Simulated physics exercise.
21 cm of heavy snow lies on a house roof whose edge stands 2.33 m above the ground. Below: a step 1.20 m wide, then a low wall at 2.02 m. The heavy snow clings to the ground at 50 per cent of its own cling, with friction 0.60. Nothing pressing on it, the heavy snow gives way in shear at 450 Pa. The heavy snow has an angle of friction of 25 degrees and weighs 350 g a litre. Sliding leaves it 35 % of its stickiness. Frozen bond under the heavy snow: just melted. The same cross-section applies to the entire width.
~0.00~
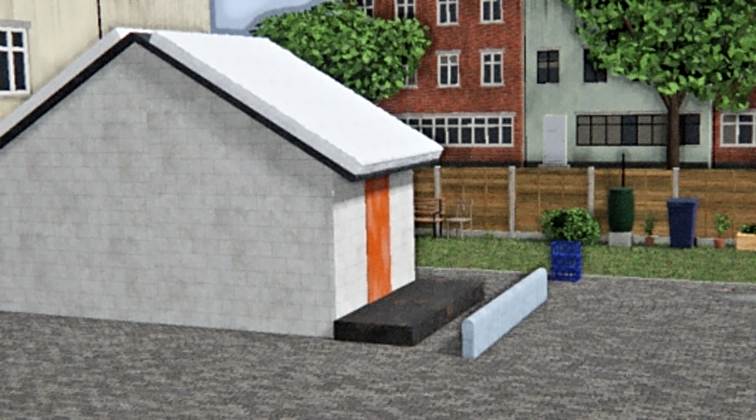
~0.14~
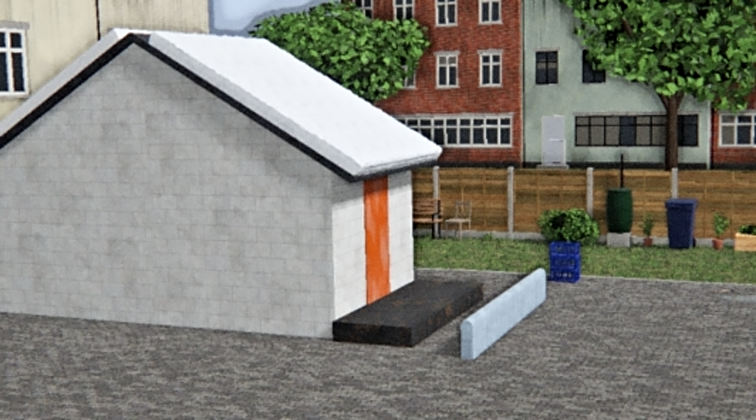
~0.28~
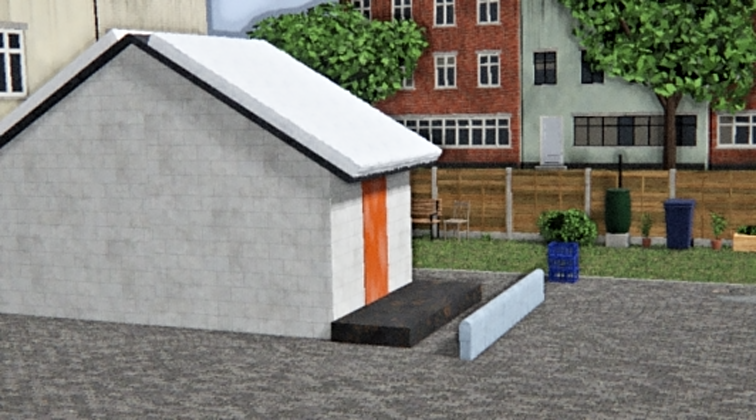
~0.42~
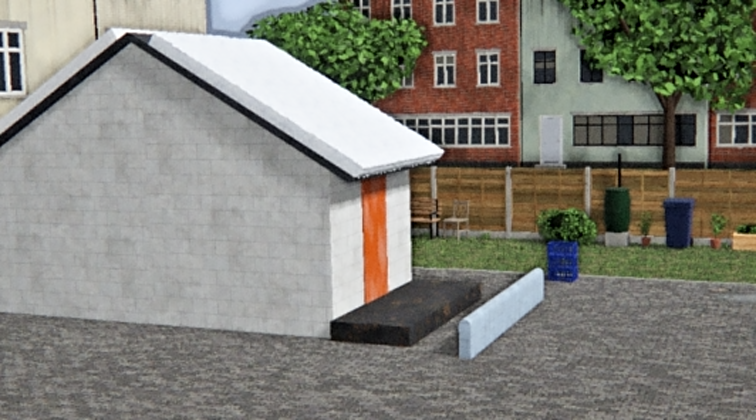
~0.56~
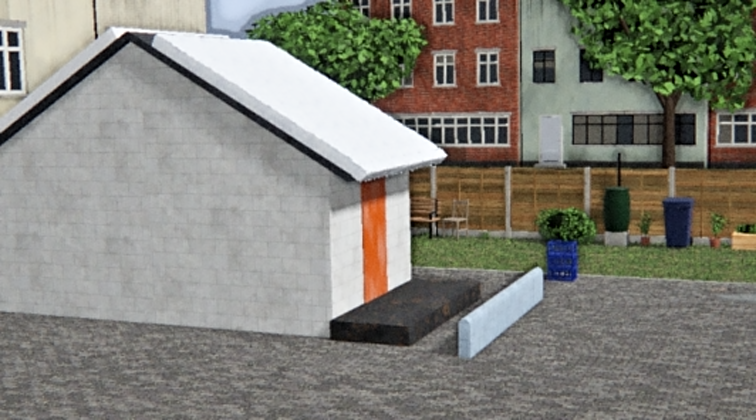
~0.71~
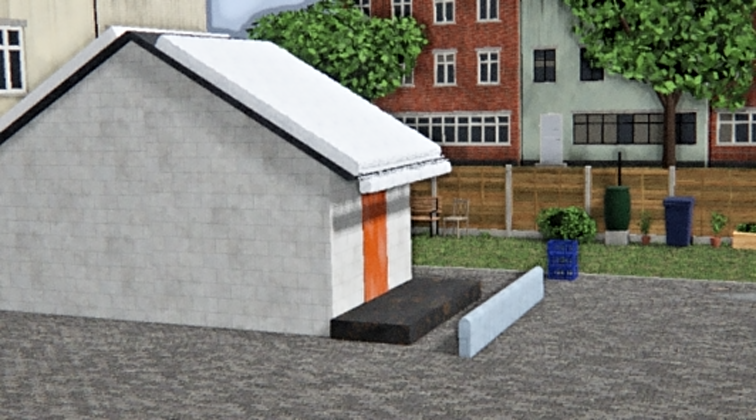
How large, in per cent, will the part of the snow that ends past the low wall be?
My estimate is about 16 per cent.
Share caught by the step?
Share: Approx. 16 %.
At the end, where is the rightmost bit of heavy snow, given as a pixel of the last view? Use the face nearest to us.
About (599, 360).
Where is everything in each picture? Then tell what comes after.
Front end of the heavy snow at (361, 165), in the first picture.
Front end of the heavy snow at (361, 167), its middle shifted 8 mm, 1 % of it past the eaves, in one piece, in the second picture.
Front end of the heavy snow at (360, 168), its middle shifted 3.1 cm, 2 % of it past the eaves, in one piece, in the third picture.
Front end of the heavy snow at (362, 169), its middle shifted 7.0 cm, 3 % of it past the eaves, in one piece, in the fourth picture.
Front end of the heavy snow at (366, 175), its middle shifted 13 cm, 5 % of it past the eaves, in one piece, in the fifth picture.
Front end of the heavy snow at (372, 188), its middle shifted 21 cm, 7 % of it past the eaves, cracking, in the sixth picture.
By 1.12 s, 92 % is still on the roof and 0 % is past the low wall.
By 1.61 s, 77 % is still on the roof and 0 % is past the low wall.
By 2.11 s, 57 % is still on the roof and 0 % is past the low wall.
By 2.60 s, 30 % is still on the roof and 0 % is past the low wall.
By 4.20 s, at the end, none is still on the roof and 16 % is past the low wall.
